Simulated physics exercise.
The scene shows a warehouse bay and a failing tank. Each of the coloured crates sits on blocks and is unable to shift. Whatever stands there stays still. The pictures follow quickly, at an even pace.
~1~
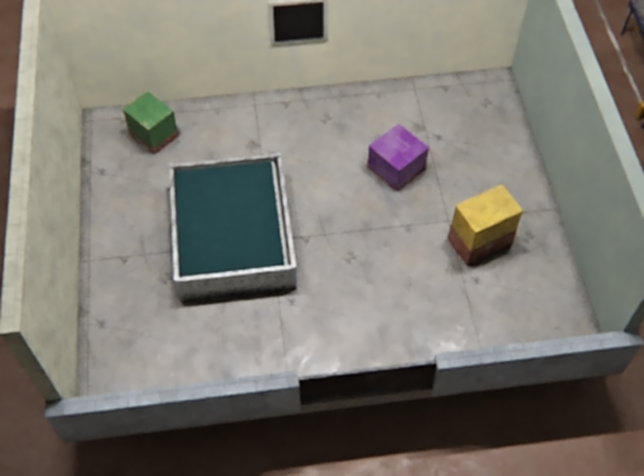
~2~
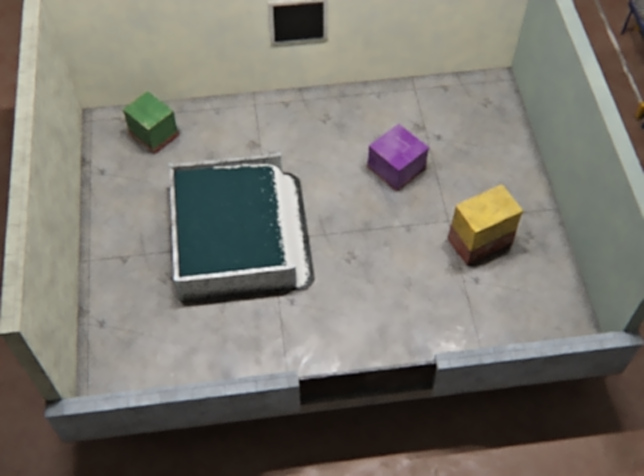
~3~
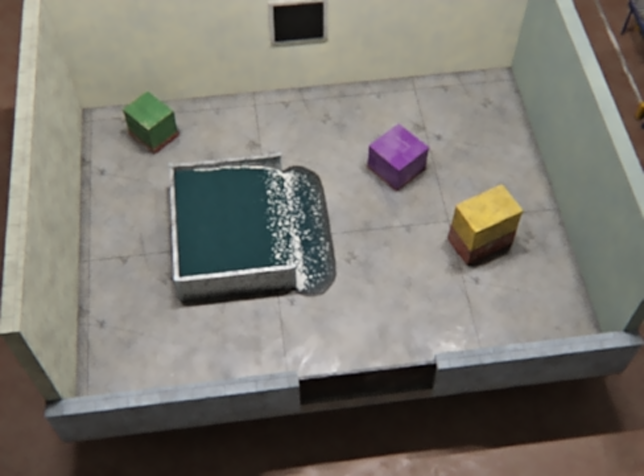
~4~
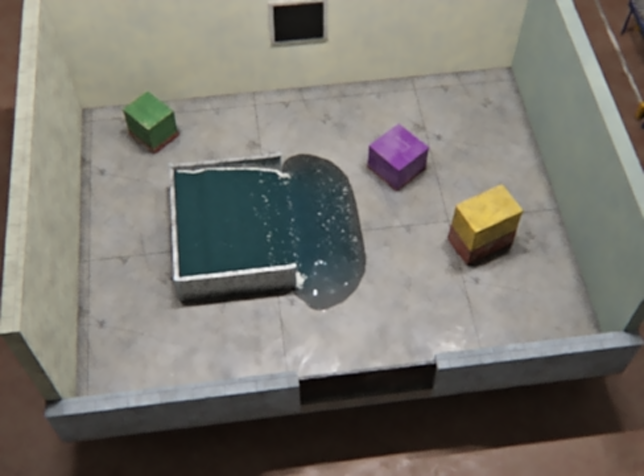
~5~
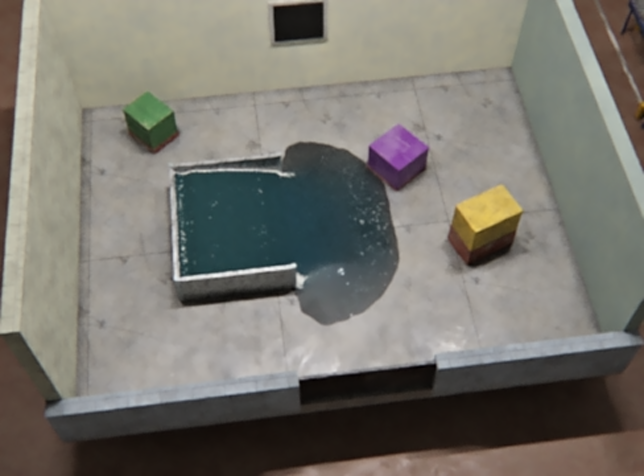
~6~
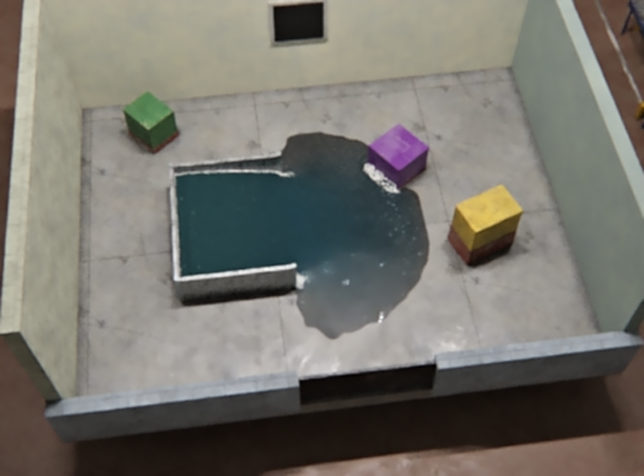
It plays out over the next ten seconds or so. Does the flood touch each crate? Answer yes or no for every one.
Green crate: No; purple crate: Yes; yellow crate: No.
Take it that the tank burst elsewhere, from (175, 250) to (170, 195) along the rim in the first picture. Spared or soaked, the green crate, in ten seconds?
I'd say the green crate gets flooded.
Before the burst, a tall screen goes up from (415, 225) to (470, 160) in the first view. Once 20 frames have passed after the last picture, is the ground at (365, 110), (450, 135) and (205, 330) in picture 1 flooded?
Outcome by spot, in order - watered, watered, unwatered.
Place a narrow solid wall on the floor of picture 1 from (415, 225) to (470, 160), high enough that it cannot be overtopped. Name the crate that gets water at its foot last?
I'd go with the green crate.
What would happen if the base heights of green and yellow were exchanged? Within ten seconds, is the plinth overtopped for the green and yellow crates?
With the swap, green avoids the flood while yellow is flooded.
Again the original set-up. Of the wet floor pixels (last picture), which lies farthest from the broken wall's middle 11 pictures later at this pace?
The wet edge reaches furthest near (591, 332).
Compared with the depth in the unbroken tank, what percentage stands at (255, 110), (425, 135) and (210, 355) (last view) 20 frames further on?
0, 2, 0 %.
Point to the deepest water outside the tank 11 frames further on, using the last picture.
I'd put it around (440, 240).
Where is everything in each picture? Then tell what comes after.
In the first picture, still water in the water tank at (231, 217).
In the second picture, water pours out at (285, 224) and has run to (305, 284).
In the third picture, water pours out at (285, 225) and has run to (320, 289).
In the fourth picture, the front is at (337, 297), out from the gap at (285, 225).
In the fifth picture, water pours out at (285, 226) and has run to (368, 169).
In the sixth picture, the front is at (423, 245), out from the gap at (285, 226).
A moment on, water covers 30 % of the floor; the green crate not reached, the purple crate water round its plinth, the yellow crate water round its plinth.
Next, water covers 45 % of the floor; the green crate not reached, the purple crate water round its plinth, the yellow crate water round its plinth.
Then, water covers 50 % of the floor; the green crate not reached, the purple crate water round its plinth, the yellow crate water round its plinth.
Later, water covers 65 % of the floor; the green crate water round its plinth, the purple crate water round its plinth, the yellow crate water round its plinth.
In the end, water covers 90 % of the floor; the green crate stayed above the water, the purple crate was topped, the yellow crate stayed above the water.
